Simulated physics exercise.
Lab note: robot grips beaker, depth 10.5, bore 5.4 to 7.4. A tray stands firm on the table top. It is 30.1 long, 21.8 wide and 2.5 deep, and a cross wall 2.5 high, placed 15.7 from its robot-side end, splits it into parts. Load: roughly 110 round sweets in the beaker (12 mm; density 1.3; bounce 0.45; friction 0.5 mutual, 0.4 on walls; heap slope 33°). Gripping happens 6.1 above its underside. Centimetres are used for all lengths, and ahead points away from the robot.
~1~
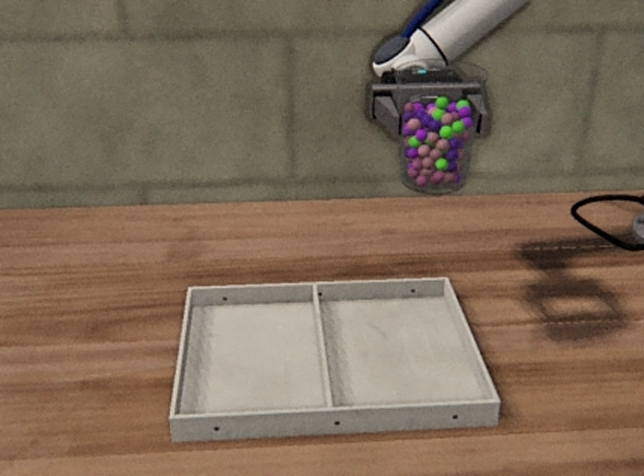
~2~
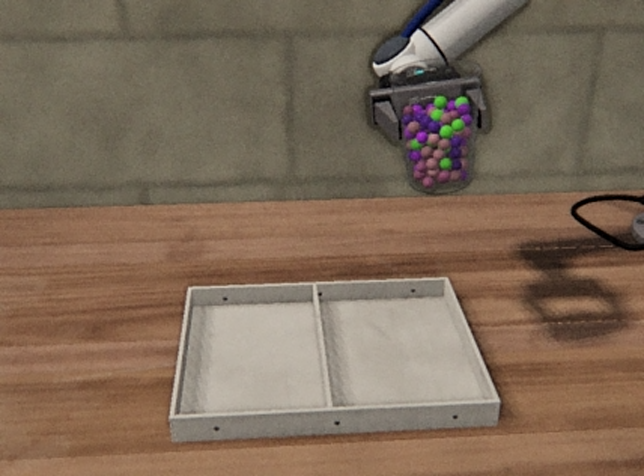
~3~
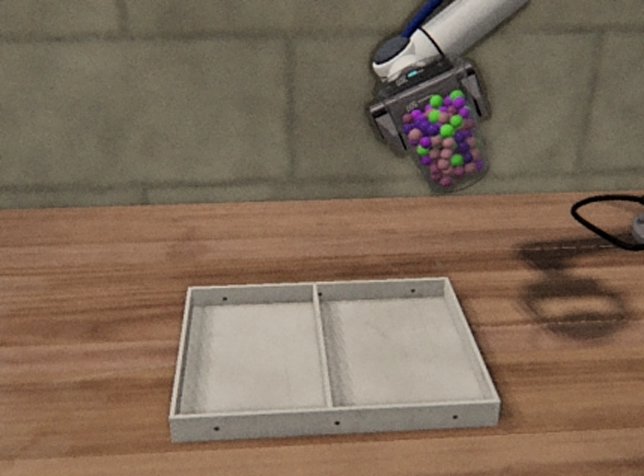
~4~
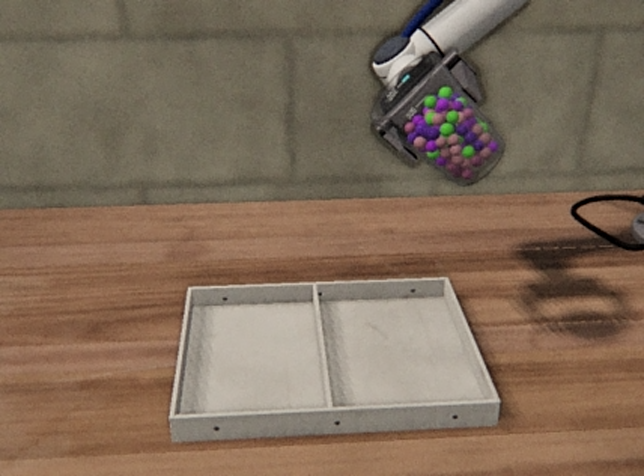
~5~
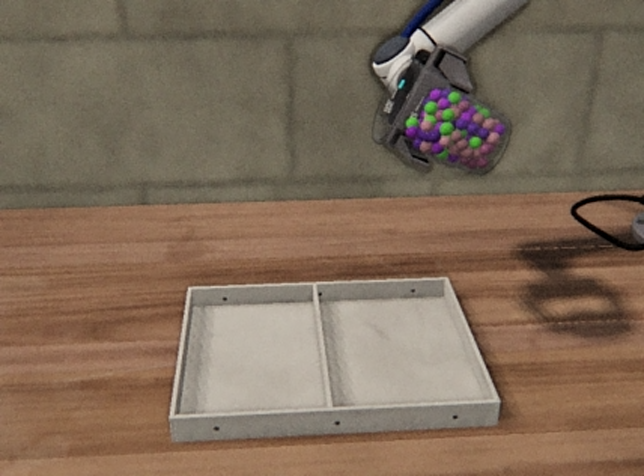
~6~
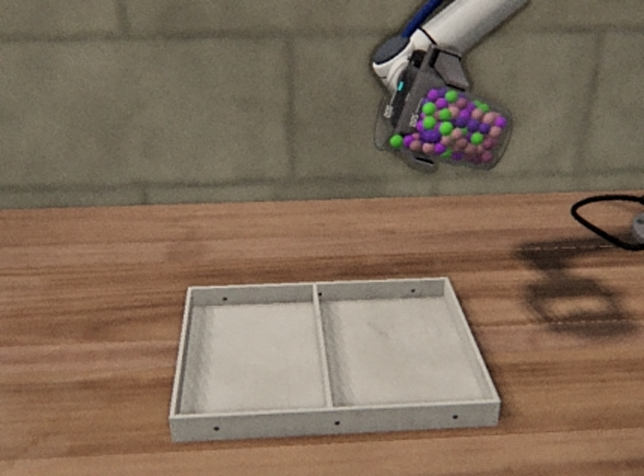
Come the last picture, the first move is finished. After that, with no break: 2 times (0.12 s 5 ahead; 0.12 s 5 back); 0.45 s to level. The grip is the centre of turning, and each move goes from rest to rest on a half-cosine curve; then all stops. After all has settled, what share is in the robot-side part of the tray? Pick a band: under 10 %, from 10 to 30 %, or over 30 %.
From 10 to 30 %.
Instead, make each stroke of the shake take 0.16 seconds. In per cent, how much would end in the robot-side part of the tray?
Roughly 15 percent then.
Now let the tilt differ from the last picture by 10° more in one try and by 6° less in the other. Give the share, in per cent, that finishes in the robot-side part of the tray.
20 and 15 %.
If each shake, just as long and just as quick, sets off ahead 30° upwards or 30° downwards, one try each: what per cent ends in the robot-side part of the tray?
I'd say close to 15 percent for the first and close to 5 percent for the second.
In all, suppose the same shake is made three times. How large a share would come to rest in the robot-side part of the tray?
Approx. 20 per cent.
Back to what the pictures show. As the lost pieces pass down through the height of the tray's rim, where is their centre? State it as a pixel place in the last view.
Close to pixel (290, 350).
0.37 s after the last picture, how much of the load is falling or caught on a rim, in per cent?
Roughly 16 per cent.
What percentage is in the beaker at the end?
End share: Around 55 per cent.
Then, 0.37 s later, tilted 71° forward, highest piece 27 above the table; 81 in the beaker, 11 in the far-side part, 3 in the robot-side part, 18 in flight or on a rim.
Then, 0.74 s later, tilted 26° forward, highest piece 29 above the table; 60 in the beaker, 29 in the far-side part, 18 in the robot-side part, 6 on the table or floor.
Then, 1.13 s later, level, highest piece 26 above the table; 60 in the beaker, 29 in the far-side part, 18 in the robot-side part, 6 on the table or floor.
Then, 2.18 s later, level, highest piece 26 above the table; 60 in the beaker, 29 in the far-side part, 18 in the robot-side part, 6 on the table or floor.
At rest, 60 in the beaker, 29 in the far-side part, 18 in the robot-side part, 6 on the table or floor. That is 16 % in the robot-side part of the tray.
